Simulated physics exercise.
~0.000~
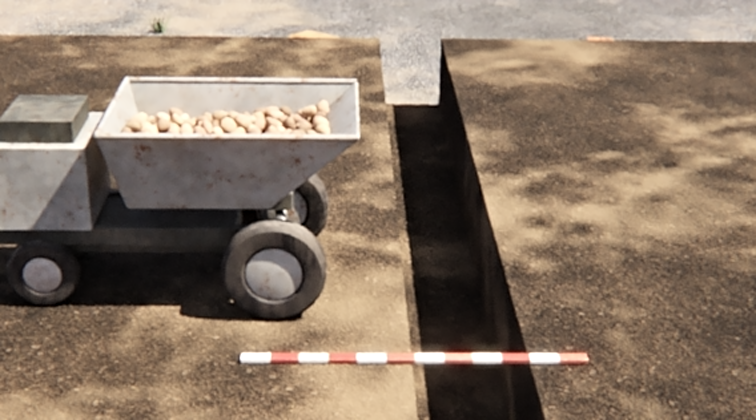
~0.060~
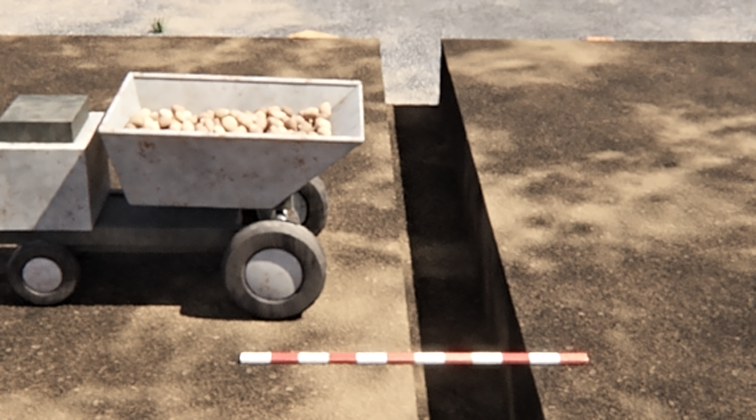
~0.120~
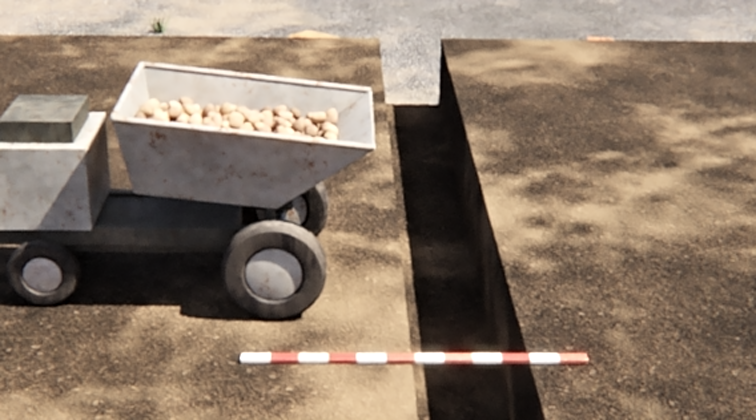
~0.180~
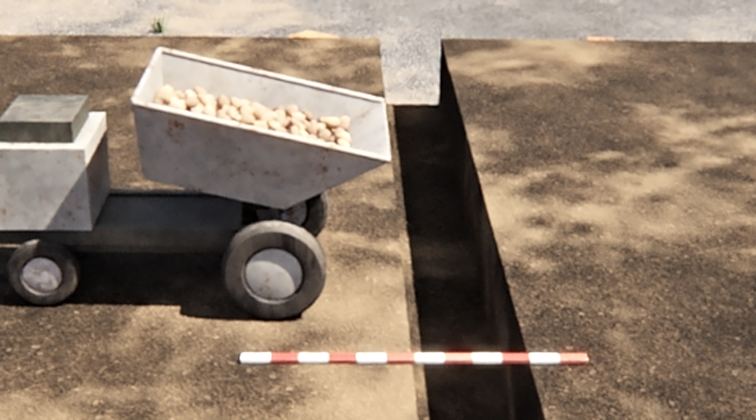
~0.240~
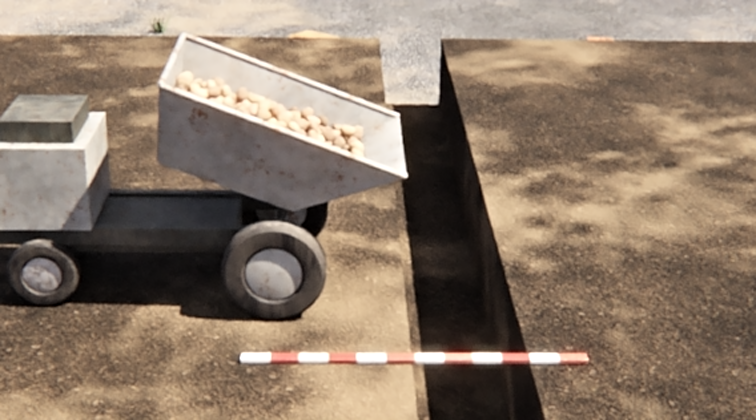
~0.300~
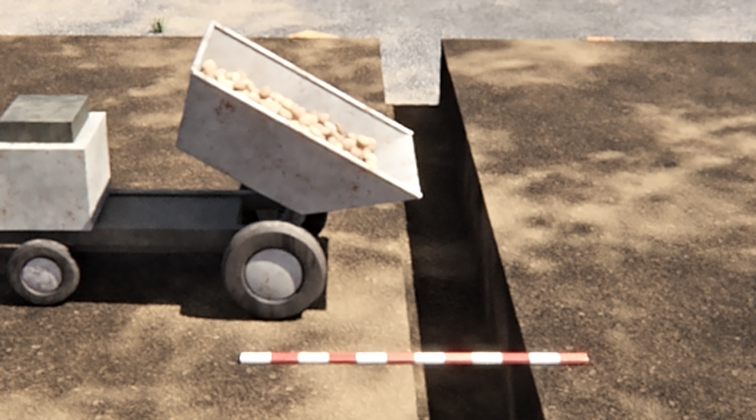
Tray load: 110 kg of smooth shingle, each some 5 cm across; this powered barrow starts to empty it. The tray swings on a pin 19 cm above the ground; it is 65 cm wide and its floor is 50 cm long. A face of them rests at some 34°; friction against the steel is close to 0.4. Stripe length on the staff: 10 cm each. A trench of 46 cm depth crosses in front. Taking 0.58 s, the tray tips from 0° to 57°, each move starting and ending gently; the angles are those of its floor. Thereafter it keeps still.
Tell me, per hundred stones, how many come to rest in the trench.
67 per hundred.
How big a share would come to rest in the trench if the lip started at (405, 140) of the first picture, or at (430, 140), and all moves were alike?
I'd say some 30 per cent and some 20 per cent.
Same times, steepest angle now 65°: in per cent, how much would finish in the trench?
In that case near 70 per cent.
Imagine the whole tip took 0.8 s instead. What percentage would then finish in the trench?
Close to 75 per cent then.
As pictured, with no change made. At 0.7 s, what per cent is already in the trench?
I'd say near 5 per cent at that time.
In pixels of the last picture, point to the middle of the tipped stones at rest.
Roughly at pixel (484, 363).
After 0.4 s the floor is at 48°; 100 % in the tray; the foremost stones are at (396, 196).
After 0.7 s the floor is at 57°; 93 % in the tray, 7 % in the trench; the foremost stones are at (489, 258).
After 1.0 s the floor is at 57°; 35 % in the tray, 35 % in the trench, 30 % past the trench; the foremost stones are at (644, 281).
After 3.0 s the floor is at 57°; 0 % in the tray, 67 % in the trench, 33 % past the trench; the foremost stones are past the picture's edge.
